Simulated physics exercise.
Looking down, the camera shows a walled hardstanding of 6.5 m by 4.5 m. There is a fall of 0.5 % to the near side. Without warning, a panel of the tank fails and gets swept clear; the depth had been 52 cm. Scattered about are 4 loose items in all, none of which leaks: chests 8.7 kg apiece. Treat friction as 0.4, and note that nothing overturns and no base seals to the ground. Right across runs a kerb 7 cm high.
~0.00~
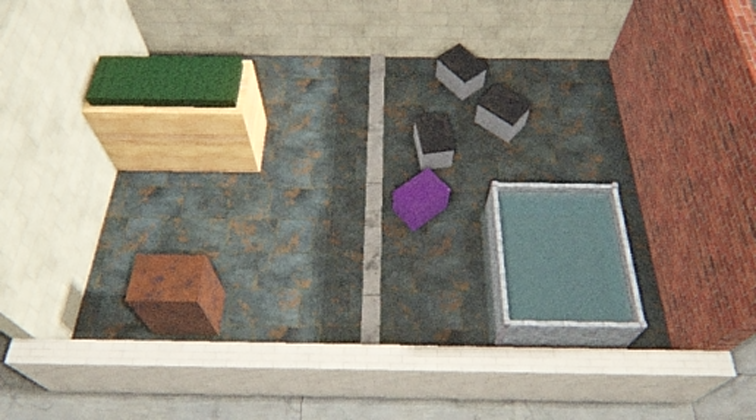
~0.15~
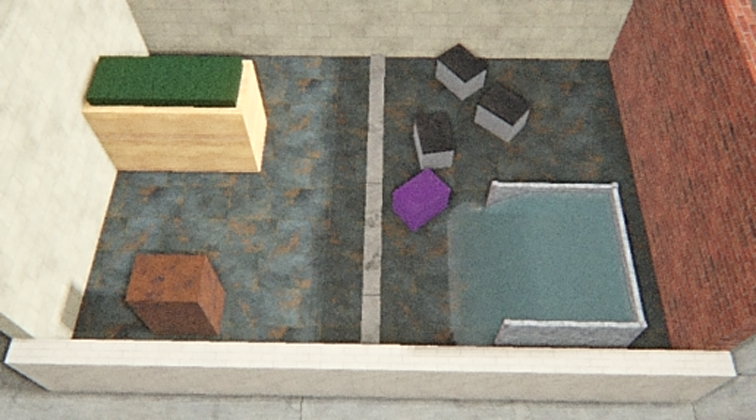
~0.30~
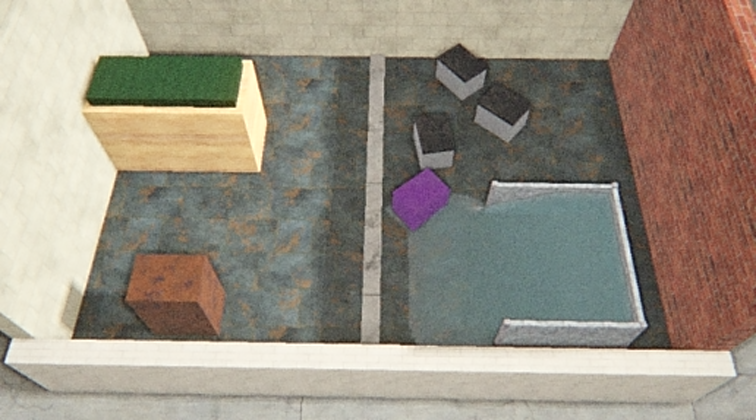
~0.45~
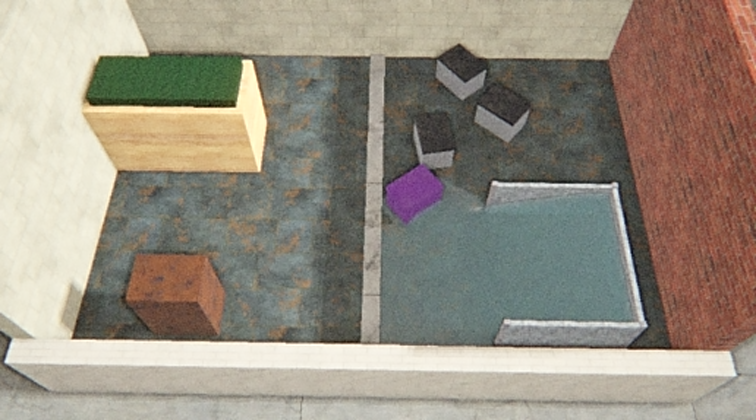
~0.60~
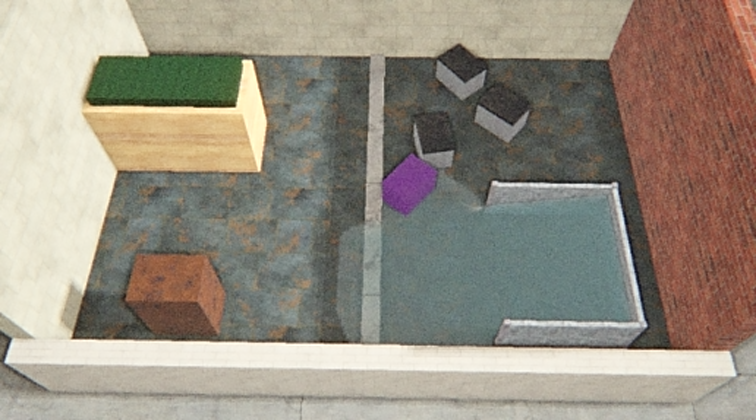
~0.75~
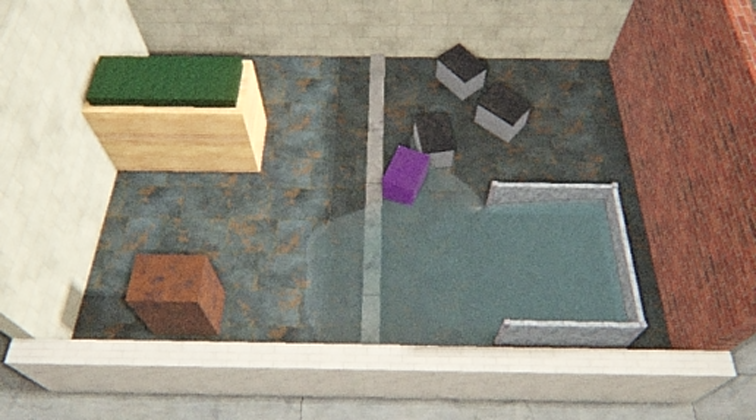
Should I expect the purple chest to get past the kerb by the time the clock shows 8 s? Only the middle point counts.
Watch the purple chest: It is not over in time.
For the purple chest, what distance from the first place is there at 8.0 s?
250 cm.
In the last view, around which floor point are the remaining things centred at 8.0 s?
Mean position approx. (505, 107).
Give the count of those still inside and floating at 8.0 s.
At that instant the tally stands at 1.
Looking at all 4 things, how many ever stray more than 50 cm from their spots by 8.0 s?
Count: 2.
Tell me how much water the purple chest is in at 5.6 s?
Somewhere close to 6 cm.
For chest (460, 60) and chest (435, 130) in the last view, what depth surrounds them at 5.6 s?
Roughly 3 and 3 cm.
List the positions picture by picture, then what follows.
The first frame shows the purple chest at (422, 191), on the bottom; 2.1 m2 under water; 0 of 4 have shifted.
The second frame shows the purple chest at (422, 191) rests on the ground; 2.9 m2 under water; 0 of 4 have shifted.
The third frame shows the purple chest at (421, 191) rests on the ground; water covers 3.8 m2; 0 of 4 have shifted.
The fourth frame shows the purple chest at (415, 186), on the bottom, 10 cm from its start; 4.7 m2 under water; 1 of 4 have shifted.
The fifth frame shows the purple chest at (410, 177) rests on the ground, 23 cm from its start; 5.6 m2 under water; 1 of 4 have shifted.
The sixth frame shows the purple chest at (406, 168) rests on the ground, 36 cm from its start; water covers 6.5 m2; 1 of 4 have shifted.
After 1.6 s the purple chest is near (400, 144), 0.7 m from its start, afloat; 0 of 4 are over the mark; 1 afloat.
After 3.6 s the purple chest is near (416, 81), 1.7 m from its start, aground; 0 of 4 are over the mark; 0 afloat.
After 5.6 s the purple chest is near (432, 53), 2.2 m from its start, afloat; 0 of 4 are over the mark; 1 afloat.
After 8.0 s the purple chest is near (510, 54), 2.5 m from its start, afloat; 0 of 4 are over the mark; 1 afloat.
